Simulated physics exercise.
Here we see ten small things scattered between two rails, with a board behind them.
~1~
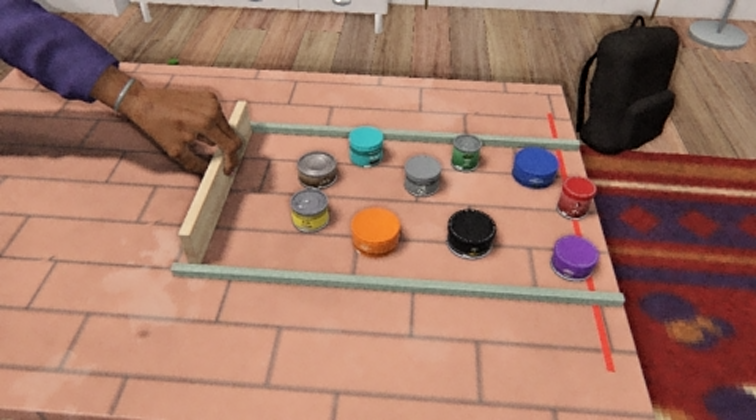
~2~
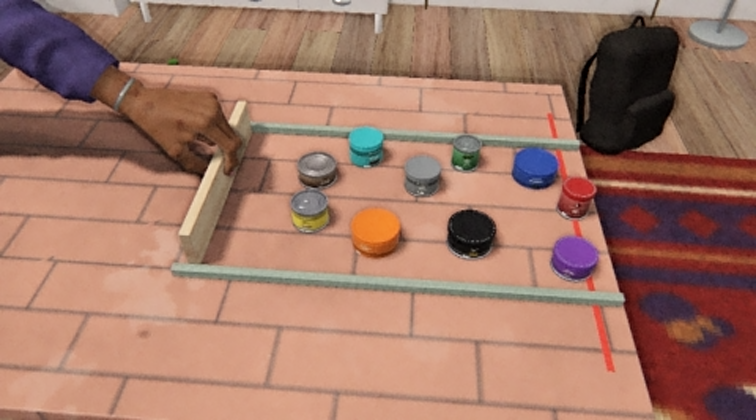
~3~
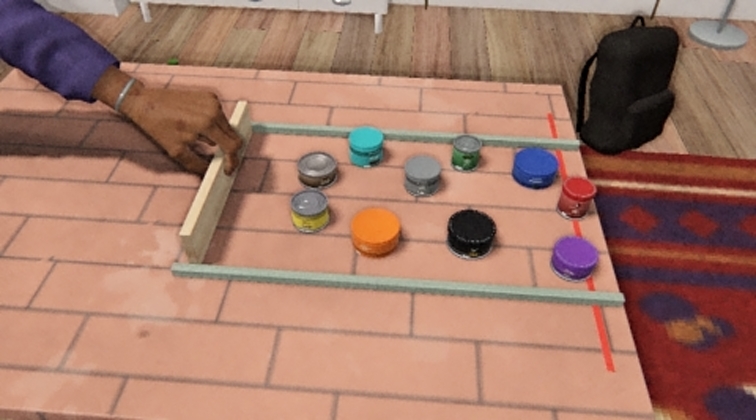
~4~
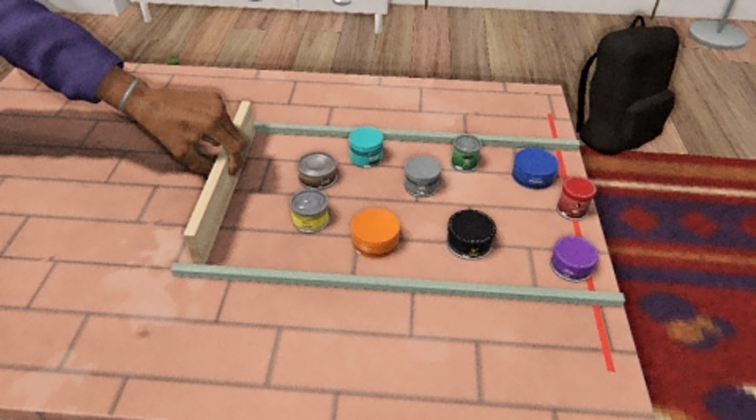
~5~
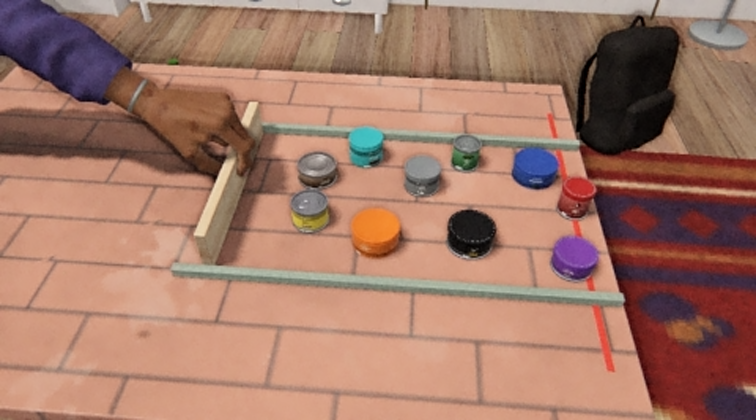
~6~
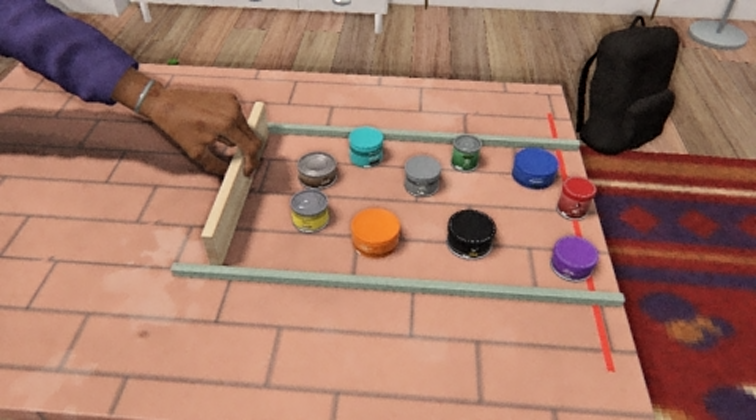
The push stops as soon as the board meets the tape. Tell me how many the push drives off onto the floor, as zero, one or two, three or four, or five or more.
At least five are gone.
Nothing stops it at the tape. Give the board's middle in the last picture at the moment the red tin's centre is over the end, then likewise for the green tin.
Its middle is about (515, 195) and about (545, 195).
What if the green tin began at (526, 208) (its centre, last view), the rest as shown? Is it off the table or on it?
The green tin goes down.
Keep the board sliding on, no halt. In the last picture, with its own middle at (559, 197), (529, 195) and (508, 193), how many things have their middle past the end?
The counts would come out as 6, 2 and 0.
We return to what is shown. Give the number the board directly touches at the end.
Contact count: 4.
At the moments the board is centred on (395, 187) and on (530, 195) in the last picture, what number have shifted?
The counts are 5 and 10.
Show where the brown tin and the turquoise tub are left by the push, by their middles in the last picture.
Final positions: Near (590, 188); near (581, 154).
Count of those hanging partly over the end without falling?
I'd say 4 of them.
Soon after, none off yet; red tin at rest near (576, 199); purple tin at rest near (574, 259); blue tub at rest near (535, 169).
In the end, the number that fall off is five or more; gone, grey tin, green tin, black tin, blue tub, purple tin and red tin.
